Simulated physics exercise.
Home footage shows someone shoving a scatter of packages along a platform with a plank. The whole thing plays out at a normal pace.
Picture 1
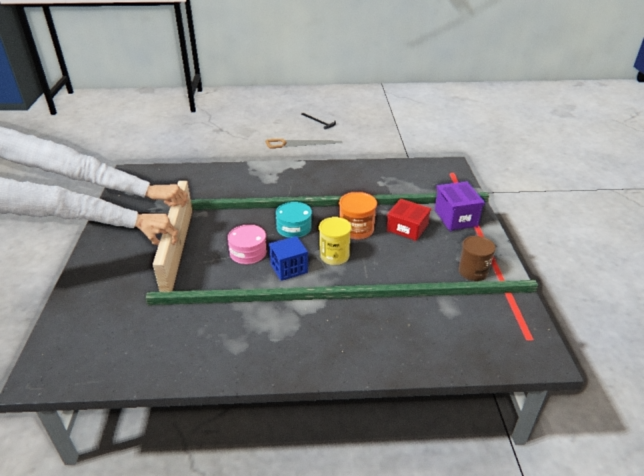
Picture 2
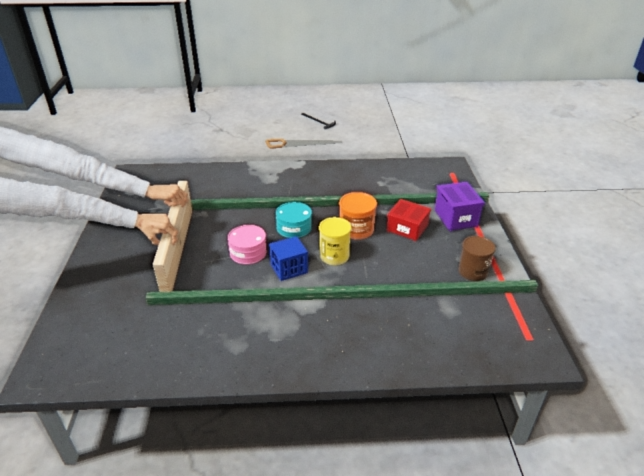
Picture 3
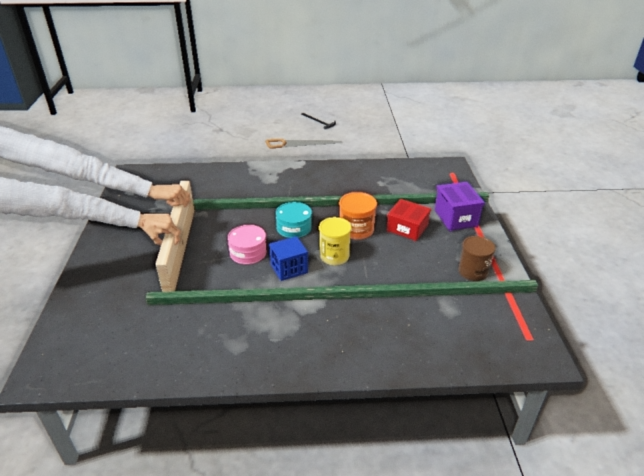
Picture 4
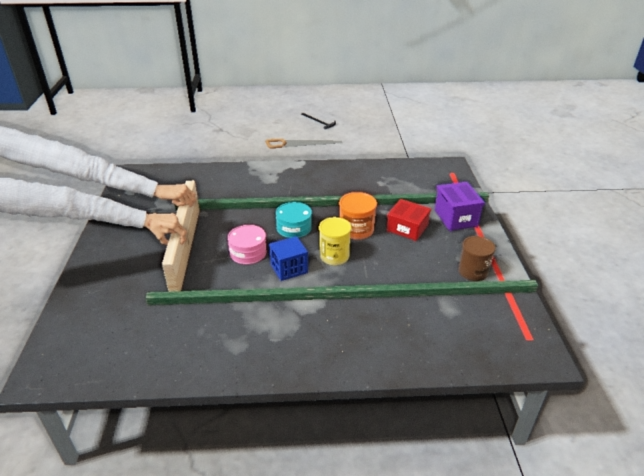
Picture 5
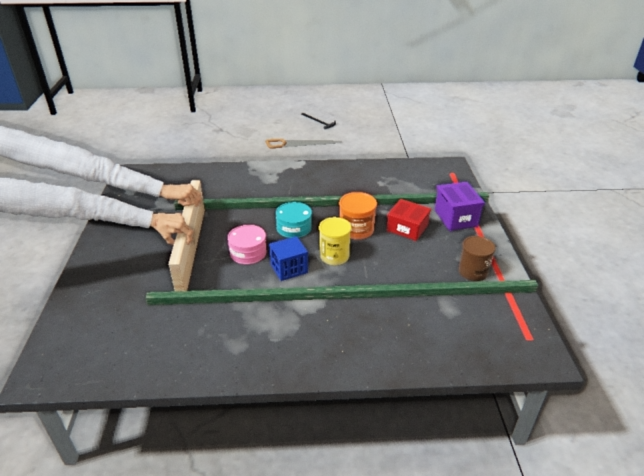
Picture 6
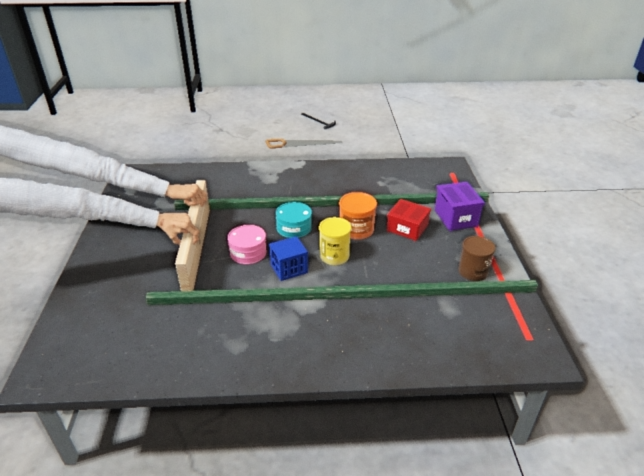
A person in long pale sleeves slid a wooden plank slowly a short way to the right along a dark table between two green rails, while the colourful containers ahead of it stayed still.
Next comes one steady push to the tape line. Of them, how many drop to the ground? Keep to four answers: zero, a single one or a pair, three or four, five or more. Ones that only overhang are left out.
The answer is five or more.
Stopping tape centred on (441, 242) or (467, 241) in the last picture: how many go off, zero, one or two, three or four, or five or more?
First tape: 1 or 2; second tape: Three to four.
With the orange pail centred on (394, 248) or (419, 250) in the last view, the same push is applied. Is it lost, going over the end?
Well, it tips off the first time and tips off the second time.
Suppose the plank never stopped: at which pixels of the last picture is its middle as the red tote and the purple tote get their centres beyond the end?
When the red tote crosses, the middle is near (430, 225); when the purple tote crosses, near (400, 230).
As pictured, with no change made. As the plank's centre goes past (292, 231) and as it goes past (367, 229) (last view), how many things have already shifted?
4, then 7.
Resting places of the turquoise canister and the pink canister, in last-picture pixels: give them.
Close to (491, 212); the other close to (505, 237).
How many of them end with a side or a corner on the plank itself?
Tally at the end: 3.
Soon after, none off yet; purple tote at rest near (458, 207); brown pail at rest near (476, 259); red tote at rest near (409, 220).
In the end, the number that fall off is five or more; gone, yellow pail, orange pail, red tote, brown pail and purple tote.
